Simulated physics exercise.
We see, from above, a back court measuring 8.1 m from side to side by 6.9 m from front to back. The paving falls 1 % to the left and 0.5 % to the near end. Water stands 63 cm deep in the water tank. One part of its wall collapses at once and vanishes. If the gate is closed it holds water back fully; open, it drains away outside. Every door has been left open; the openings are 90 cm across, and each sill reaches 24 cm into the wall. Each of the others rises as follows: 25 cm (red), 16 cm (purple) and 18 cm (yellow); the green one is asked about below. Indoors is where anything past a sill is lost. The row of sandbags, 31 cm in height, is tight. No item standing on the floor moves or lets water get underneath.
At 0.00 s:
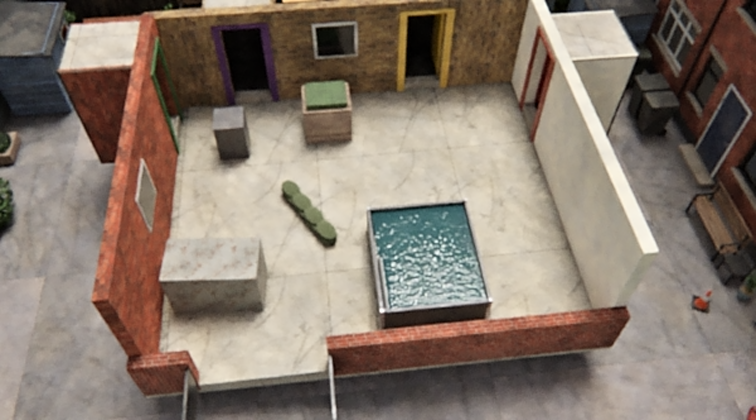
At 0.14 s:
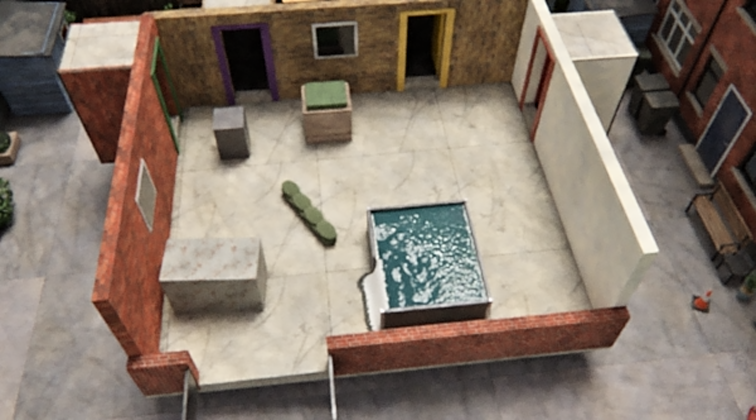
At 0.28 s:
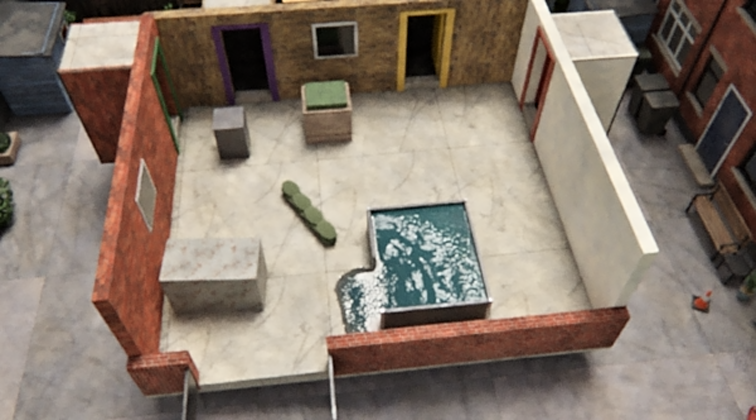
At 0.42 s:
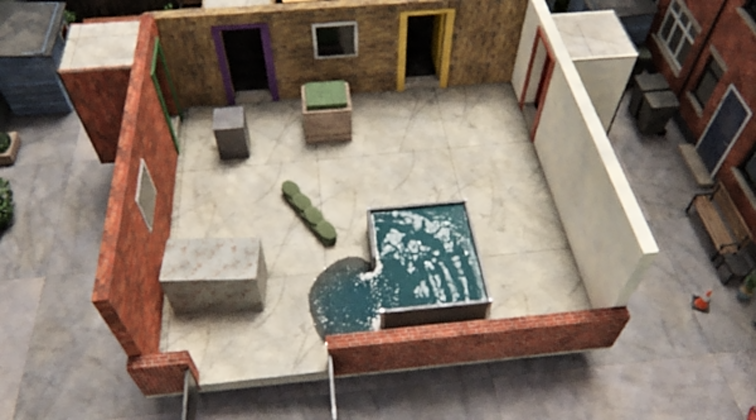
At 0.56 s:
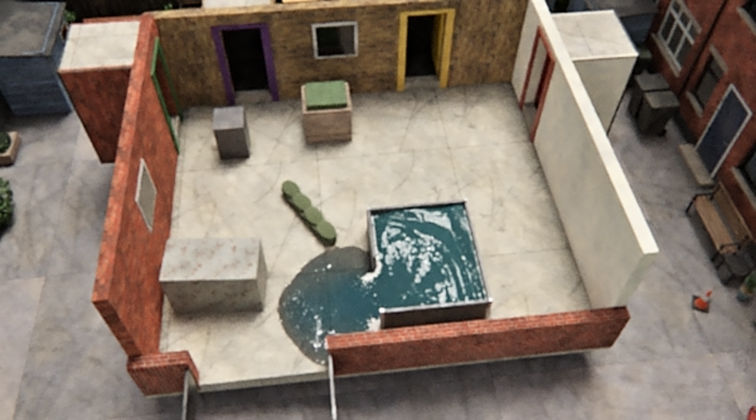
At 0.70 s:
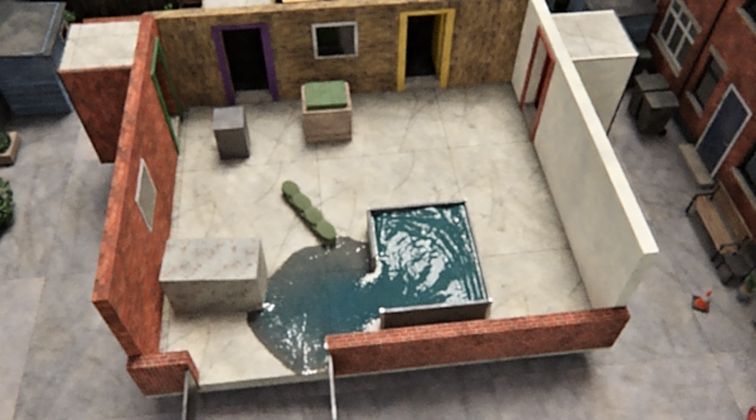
A walled back court with pale paving is seen from high above by a still camera. A purple and a yellow doorway stand in the far wall, a green one at left and a red one at right, around grey blocks, a planter, a slanting row of green sandbags and a water tank. Water bursts from the tank's left side and spreads leftward and nearer across the floor, reaching the sandbags and the large block.
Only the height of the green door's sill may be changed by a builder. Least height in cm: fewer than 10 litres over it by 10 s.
Approx. 7.5 cm.
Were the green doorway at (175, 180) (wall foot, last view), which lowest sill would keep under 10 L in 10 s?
Minimum: About 8.0 cm.
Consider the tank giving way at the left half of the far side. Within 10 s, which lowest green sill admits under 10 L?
A minimum of about 12.0 cm.
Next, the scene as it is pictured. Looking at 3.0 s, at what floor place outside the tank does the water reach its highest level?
At about pixel (158, 376).
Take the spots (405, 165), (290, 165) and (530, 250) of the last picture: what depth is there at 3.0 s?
Around 0 cm, 0 cm and 0 cm.
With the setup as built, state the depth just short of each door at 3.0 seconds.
Red door 0 cm, purple door 0 cm, green door 0 cm, yellow door 0 cm.
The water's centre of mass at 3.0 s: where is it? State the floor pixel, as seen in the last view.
(342, 283) or so.
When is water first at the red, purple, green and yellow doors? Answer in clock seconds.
Arrival: Red not in the 10 s, purple 4.5 s, green 3.4 s, yellow 9.0 s.
After 1.4 s water covers 15 % of the floor, deepest (36 cm) near (375, 317); it has not reached the green door.
After 3.0 s water covers 30 % of the floor, deepest (34 cm) near (158, 376); it has not reached the green door.
After 10.0 s water covers 55 % of the floor, deepest (12 cm) near (158, 376); 7 cm at the green door, 0 litres in over its 24 cm sill.
At the green door as built, the water arrived by 3.5 s and peaked near 11 cm at 5.8 s.
Run again over the same 10 s with other heights there, 17 litres in over 6.5 cm, 5 litres over 9 cm. The limit of 10 litres is kept from about 7.5 cm up.
